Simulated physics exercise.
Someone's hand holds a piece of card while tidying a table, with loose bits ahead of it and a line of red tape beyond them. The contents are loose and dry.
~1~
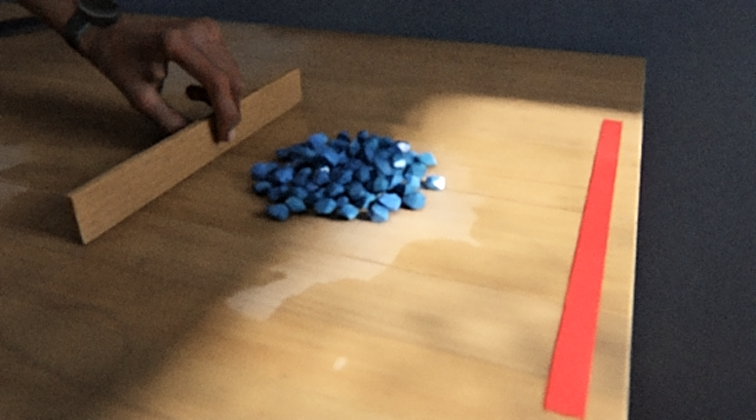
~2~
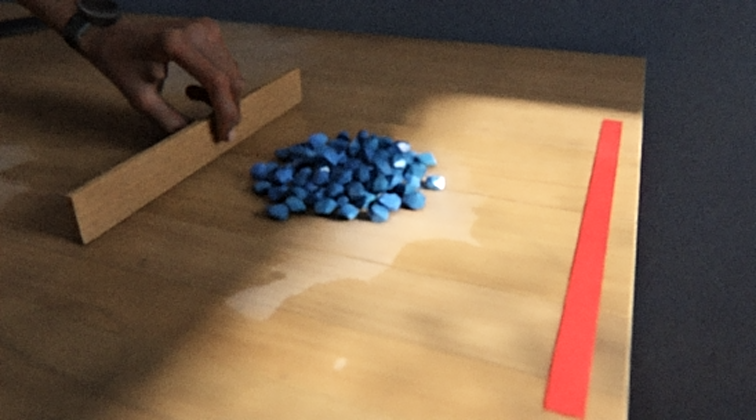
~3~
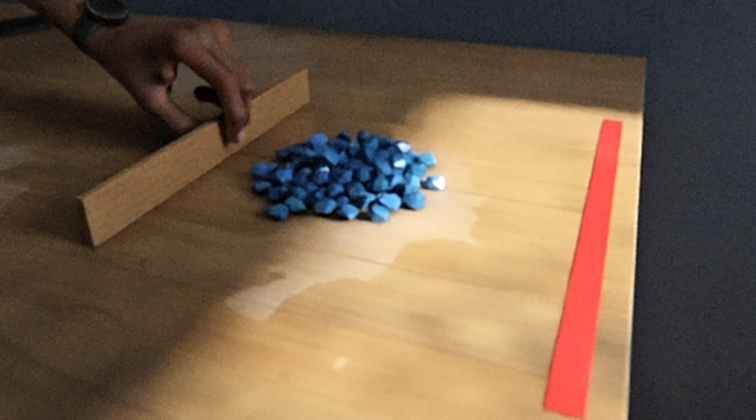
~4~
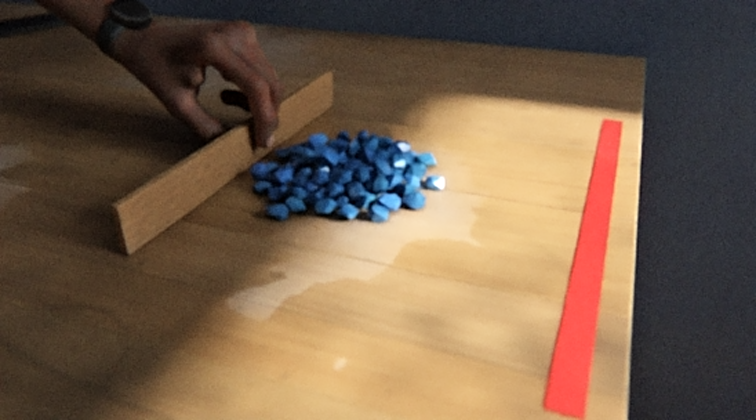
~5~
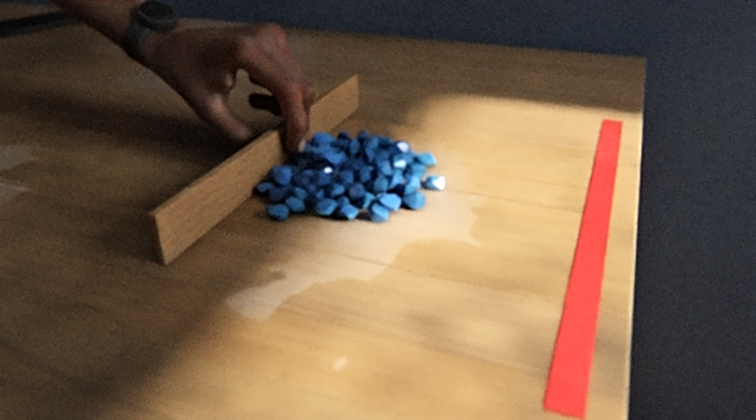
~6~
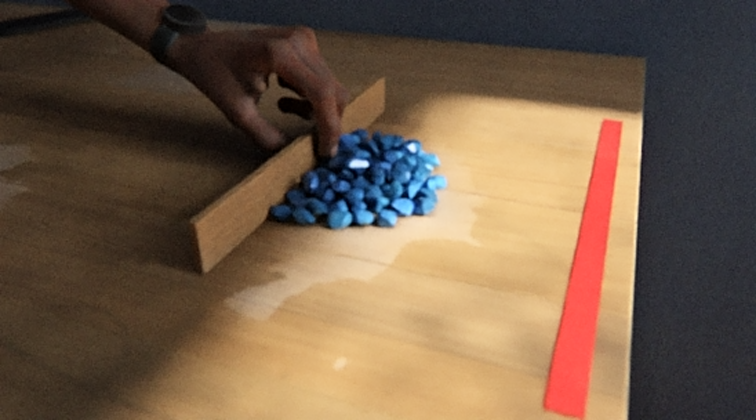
The clip shows a hand holding a flat wooden-looking piece upright on a wooden table, at rest at first, then sliding it right into a heap of blue stones and pushing most of them slightly toward a strip of red tape.
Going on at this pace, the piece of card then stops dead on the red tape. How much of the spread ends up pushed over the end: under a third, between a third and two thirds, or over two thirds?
Exceeds two thirds.
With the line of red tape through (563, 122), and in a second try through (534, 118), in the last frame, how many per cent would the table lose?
You'd see some 40 in a hundred first, and then 0 in a hundred.
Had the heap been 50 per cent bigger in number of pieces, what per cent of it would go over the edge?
I'd expect around 90 per cent.
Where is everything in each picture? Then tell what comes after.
The first frame shows piece of card near (99, 203), at rest; red tape near (612, 128), right by the edge; edge at (637, 228); the heap near (346, 170), aquarium stones.
The second frame shows piece of card near (99, 203), at rest.
The third frame shows piece of card near (109, 206); the heap near (346, 170).
The fourth frame shows piece of card near (142, 213).
The fifth frame shows piece of card near (179, 221); the heap near (346, 170), a little pushed along.
The sixth frame shows piece of card near (217, 229); red tape near (612, 128); edge at (637, 228); the heap near (372, 174), the bulk pushed along.
Shortly afterwards, piece of card still moving, near (459, 152); heap all on the table, its front near (577, 232).
Next, piece of card stopped at the red tape; heap the bulk over the edge.
In the end, piece of card stopped at the red tape; heap the bulk over the edge.
